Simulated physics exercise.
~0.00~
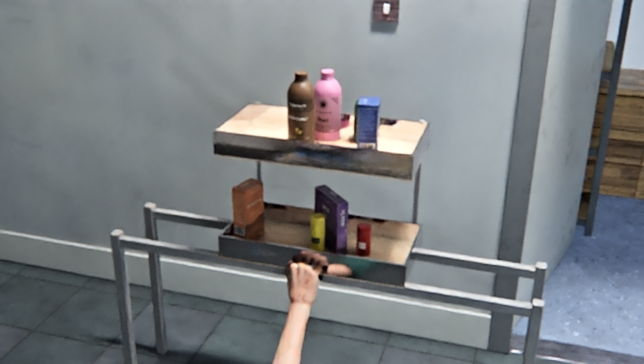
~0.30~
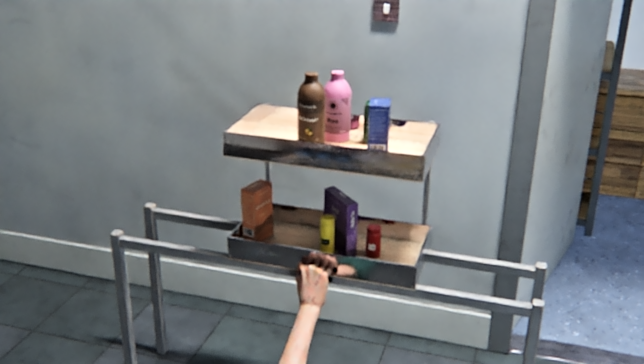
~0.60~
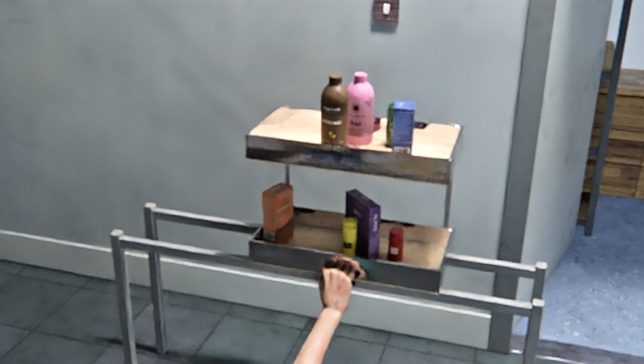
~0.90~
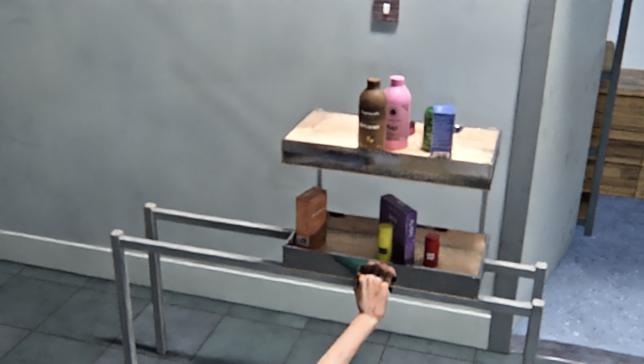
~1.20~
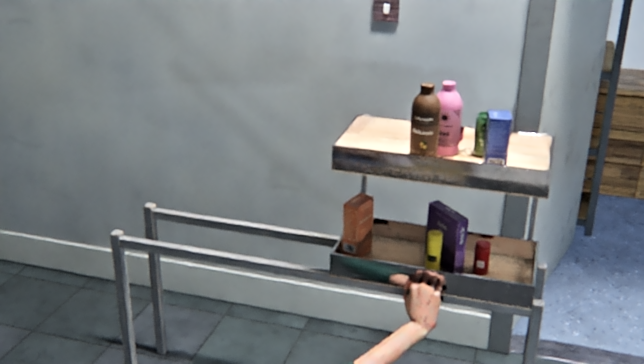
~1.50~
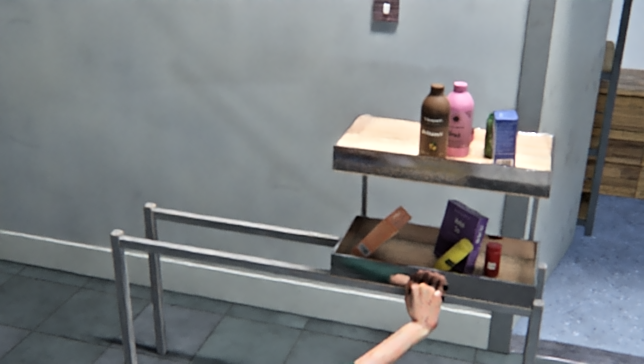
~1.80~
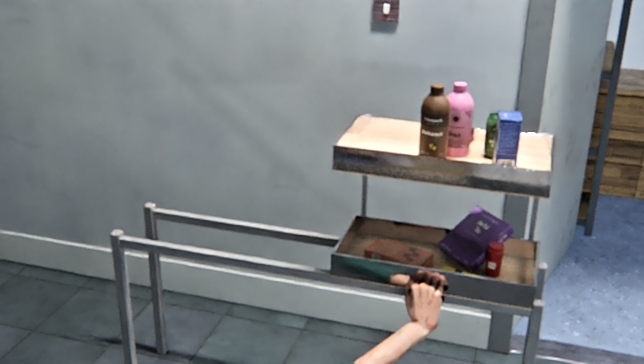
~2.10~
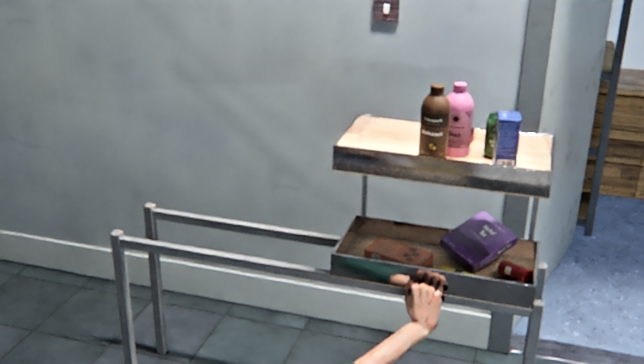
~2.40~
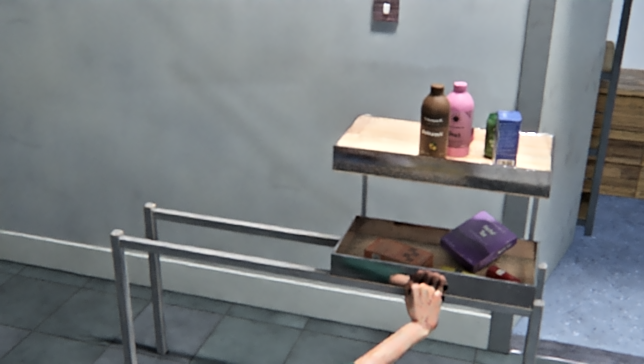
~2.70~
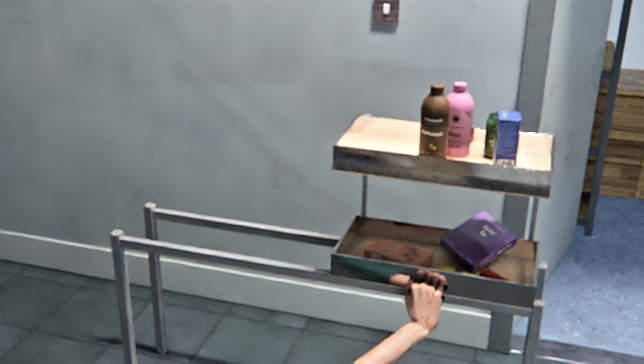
A two-tier rack tray stands at a metal rail against a grey wall, seen from slightly above by a still camera, with a hand at its lower edge. The upper shelf holds brown and pink bottles, a blue carton and a partly hidden green can; below are an orange packet, yellow shaker, purple packet and red shaker. The rack slides right, gathering speed, then halts at the rail's end. The orange packet, yellow shaker and purple packet tip rightward, and the red shaker falls last. All four finally lie toppled, while the upper items stay upright.
